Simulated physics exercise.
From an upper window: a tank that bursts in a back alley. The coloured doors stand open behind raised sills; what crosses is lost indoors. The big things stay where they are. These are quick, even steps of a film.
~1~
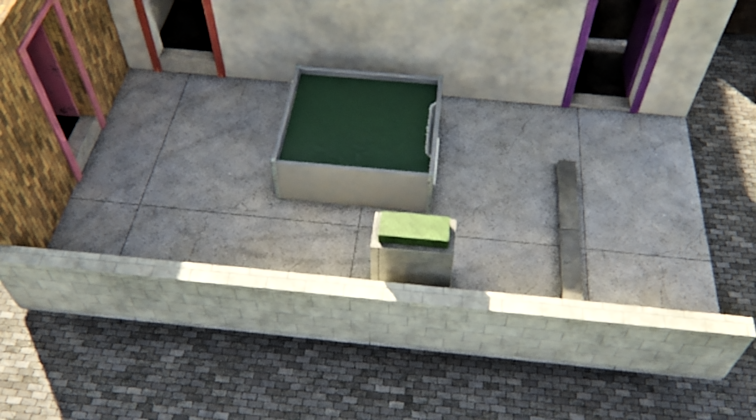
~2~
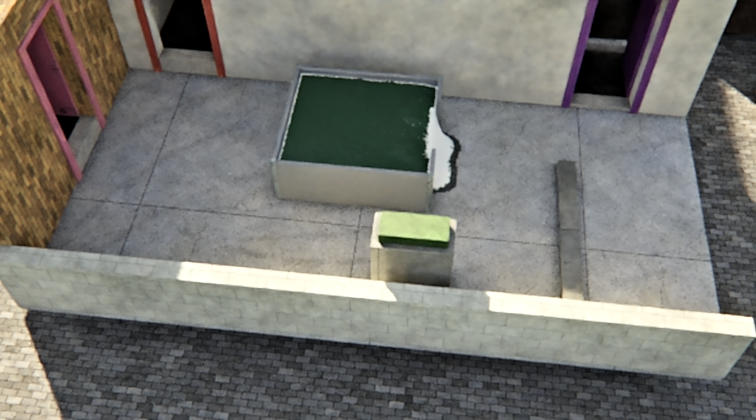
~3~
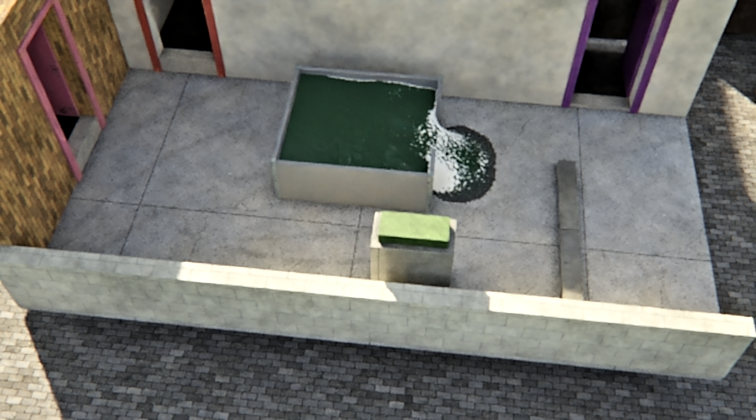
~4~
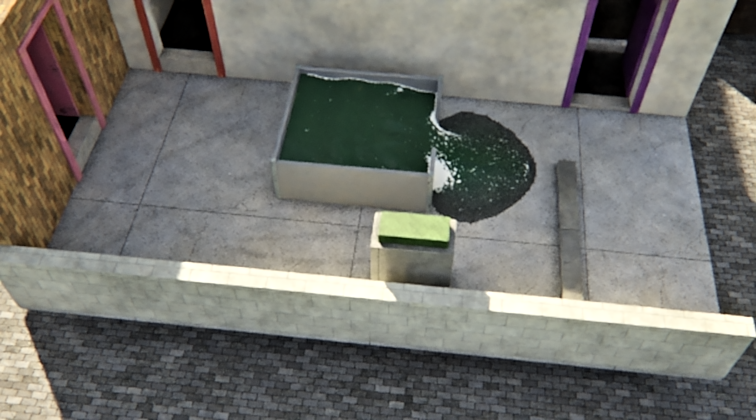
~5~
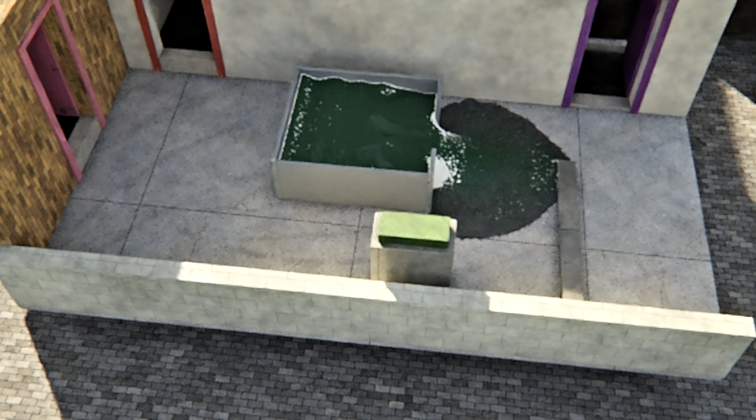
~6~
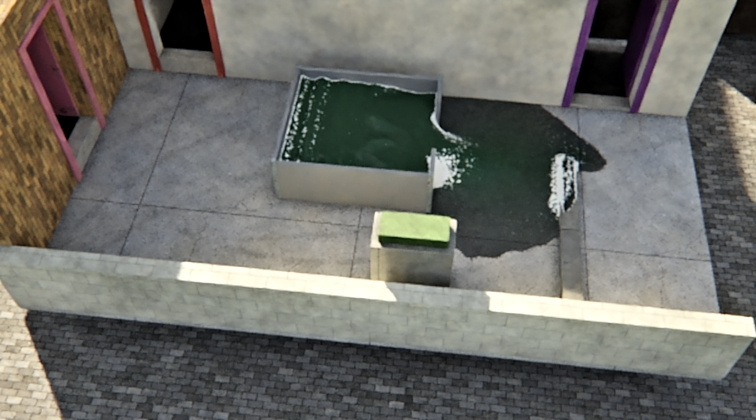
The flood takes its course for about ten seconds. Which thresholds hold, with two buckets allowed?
In the end: The pink door admits no more than that; the purple door lets in a lot; the red door admits no more than that.
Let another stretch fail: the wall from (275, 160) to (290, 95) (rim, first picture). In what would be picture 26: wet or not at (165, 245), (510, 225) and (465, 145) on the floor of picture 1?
In that order: Covered, no water, free of water.
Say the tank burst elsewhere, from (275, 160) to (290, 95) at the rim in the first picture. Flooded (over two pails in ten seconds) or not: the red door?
Then: Red door keeps below it.
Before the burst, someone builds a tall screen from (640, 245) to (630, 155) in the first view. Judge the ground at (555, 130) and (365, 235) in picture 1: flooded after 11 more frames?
As listed: Flooded, not flooded.
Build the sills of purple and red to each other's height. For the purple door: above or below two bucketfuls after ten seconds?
Purple keeps below it.
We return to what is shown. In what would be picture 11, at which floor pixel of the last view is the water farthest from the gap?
I would point to (667, 122).
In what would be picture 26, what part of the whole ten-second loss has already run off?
I make it 45 per cent.
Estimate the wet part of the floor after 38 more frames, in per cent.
About 45 per cent.
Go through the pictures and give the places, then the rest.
In the first picture, the open tank at (361, 122) is whole and still.
In the second picture, the front is at (444, 188), out from the gap at (432, 150).
In the third picture, the front is at (487, 182), out from the gap at (432, 151).
In the fourth picture, water pours out at (432, 151) and has run to (530, 173).
In the fifth picture, water pours out at (432, 150) and has run to (564, 164).
In the sixth picture, water pours out at (432, 150) and has run to (598, 164).
A moment on, water covers 30 % of the floor; the pink door not reached, the purple door wet at the sill, nothing in, the red door not reached.
Next, water covers 40 % of the floor; the pink door not reached, the purple door under two buckets in, the red door not reached.
Then, water covers 45 % of the floor; the pink door not reached, the purple door over two buckets in, the red door not reached.
Later, water covers 45 % of the floor; the pink door not reached, the purple door over two buckets in, the red door not reached.
In the end, water covers 50 % of the floor; the pink door not reached, the purple door over two buckets in, the red door not reached.
